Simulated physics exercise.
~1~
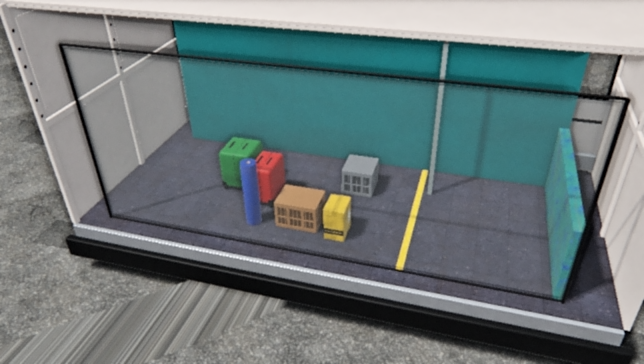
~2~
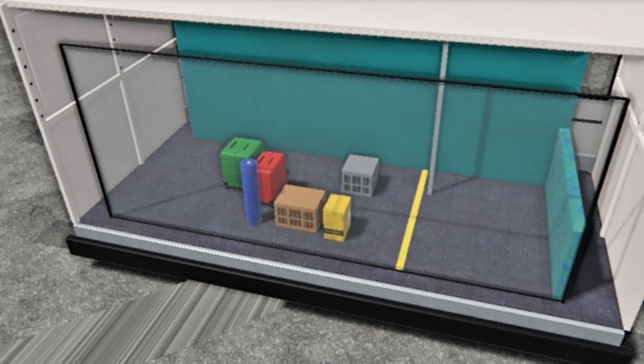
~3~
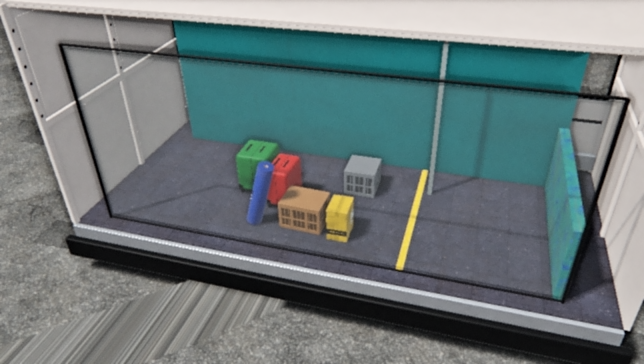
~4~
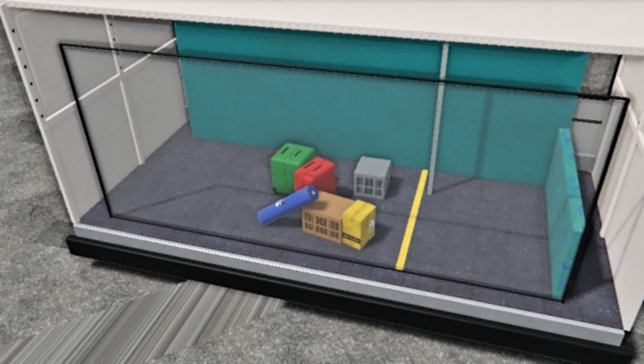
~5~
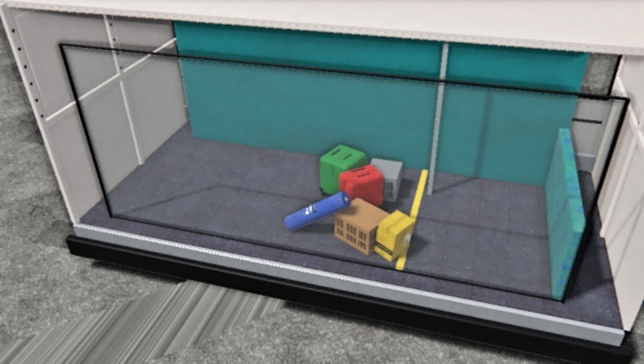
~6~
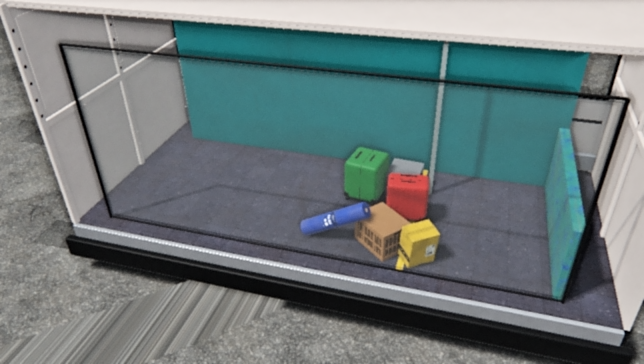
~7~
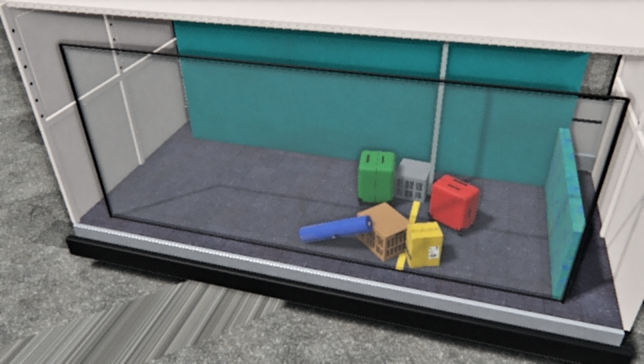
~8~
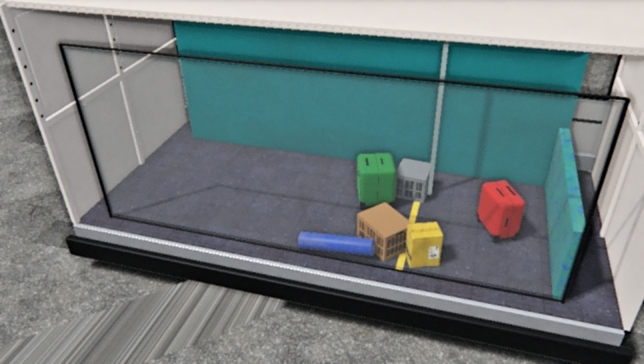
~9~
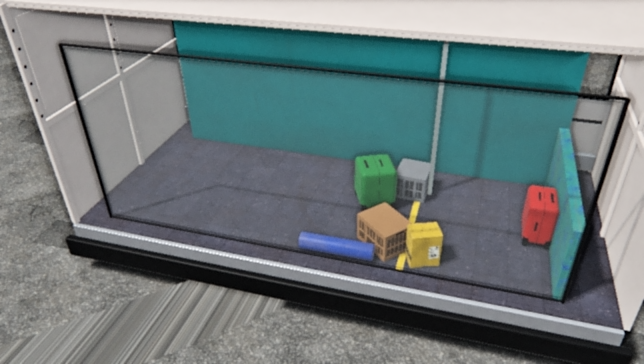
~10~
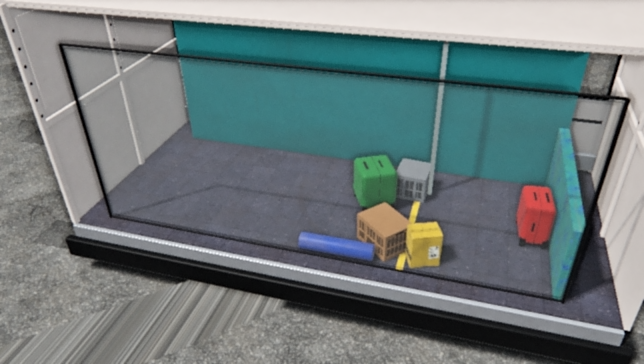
To begin with, a green case, a red case, a blue roll, a brown crate, a yellow pack and a grey crate stand still in a glass-fronted bay, left of a yellow line. Then the load starts moving right, and the blue roll tips over against the brown crate. The group slides up to the line, where the red case pulls away and rolls on alone while the others slow down. The roll drops flat on the floor. The red case reaches the right-hand wall and stays near it, past the line, as does the yellow pack, just across, while the rest stop short.
